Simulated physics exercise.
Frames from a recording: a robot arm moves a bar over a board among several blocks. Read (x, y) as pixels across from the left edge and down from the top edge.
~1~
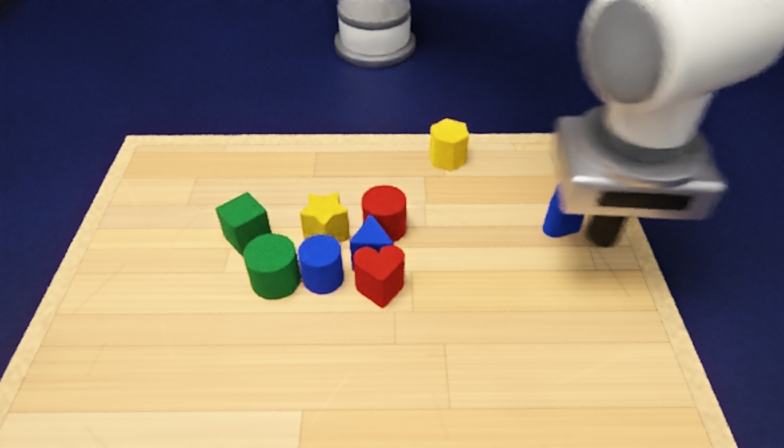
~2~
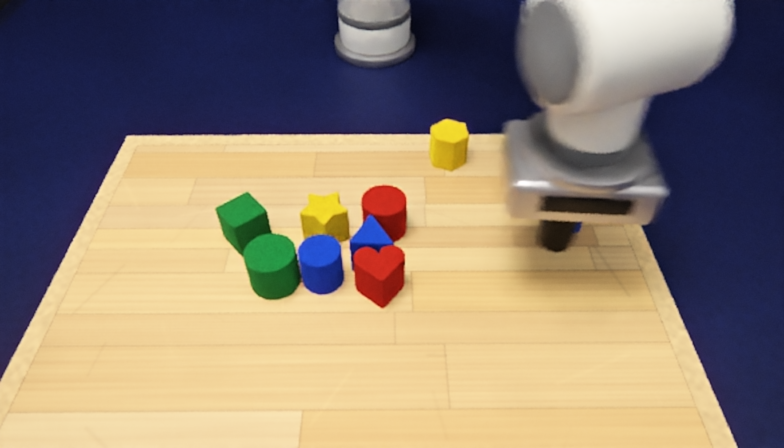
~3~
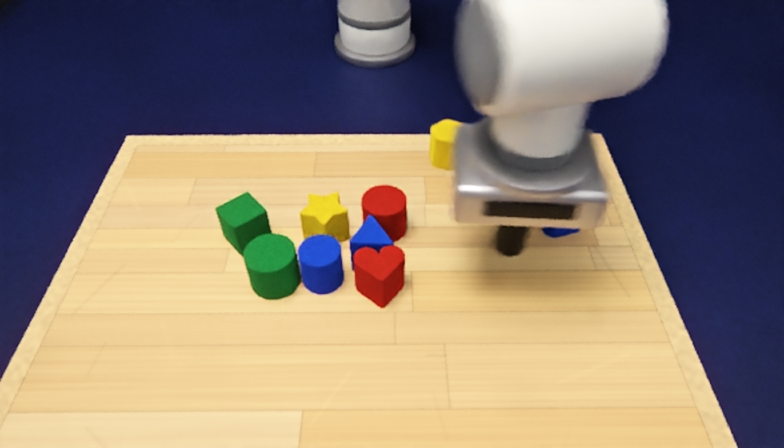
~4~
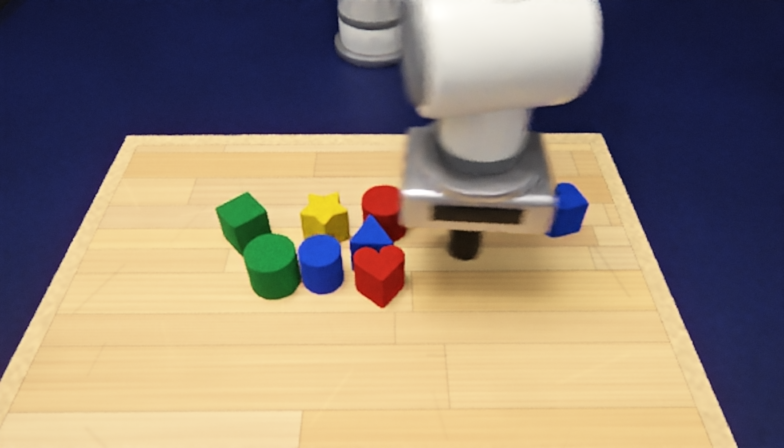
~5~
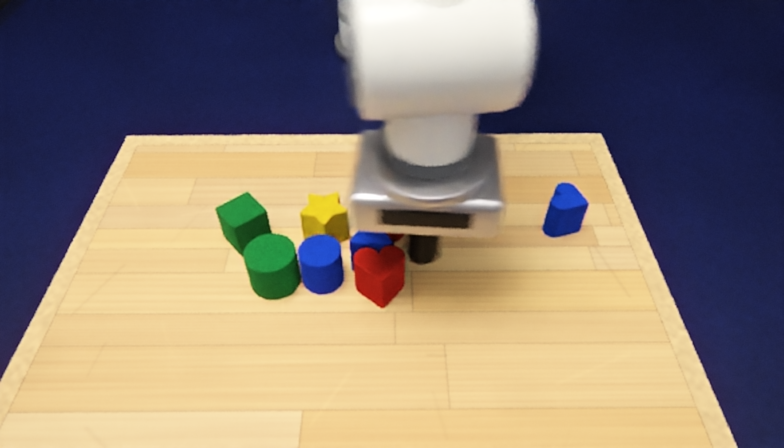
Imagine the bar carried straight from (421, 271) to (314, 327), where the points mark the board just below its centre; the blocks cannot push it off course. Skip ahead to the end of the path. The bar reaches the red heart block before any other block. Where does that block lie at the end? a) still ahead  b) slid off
Choice a: Still ahead.
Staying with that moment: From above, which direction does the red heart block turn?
My answer: Clockwise.
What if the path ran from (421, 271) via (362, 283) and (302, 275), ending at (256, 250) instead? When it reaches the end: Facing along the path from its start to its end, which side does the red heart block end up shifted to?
My prediction: Leftwards.
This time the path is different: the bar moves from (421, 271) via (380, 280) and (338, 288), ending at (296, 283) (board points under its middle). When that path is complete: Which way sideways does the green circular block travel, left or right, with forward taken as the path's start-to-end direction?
Answer: Rightward.
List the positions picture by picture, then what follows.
In the first picture, lower end of the bar at (601, 238), tops of blocks, green circular block at (269, 252), blue circular block at (319, 250), blue triangle at (371, 233), red heart block at (380, 259).
In the second picture, bar at (554, 242), blocks as before.
In the third picture, bar at (508, 246), blocks as before.
In the fourth picture, bar at (464, 250), blocks as before.
In the fifth picture, bar at (422, 254), green circular block at (269, 252), blue circular block at (319, 250), blue triangle at (371, 233), red heart block at (380, 259).
On the path given first. One third of the way, bar at (386, 272); green circular block at (265, 250); blue circular block at (314, 250); blue triangle at (366, 232), turned 15° clockwise; red heart block at (345, 277).
Two thirds of the way, bar at (349, 291); green circular block at (265, 250); blue circular block at (314, 250); blue triangle at (366, 232), turned 15° clockwise; red heart block at (304, 295).
At the end, bar at (311, 310); green circular block at (265, 250); blue circular block at (314, 250); blue triangle at (366, 232), turned 15° clockwise; red heart block at (262, 312), turned 20° clockwise.
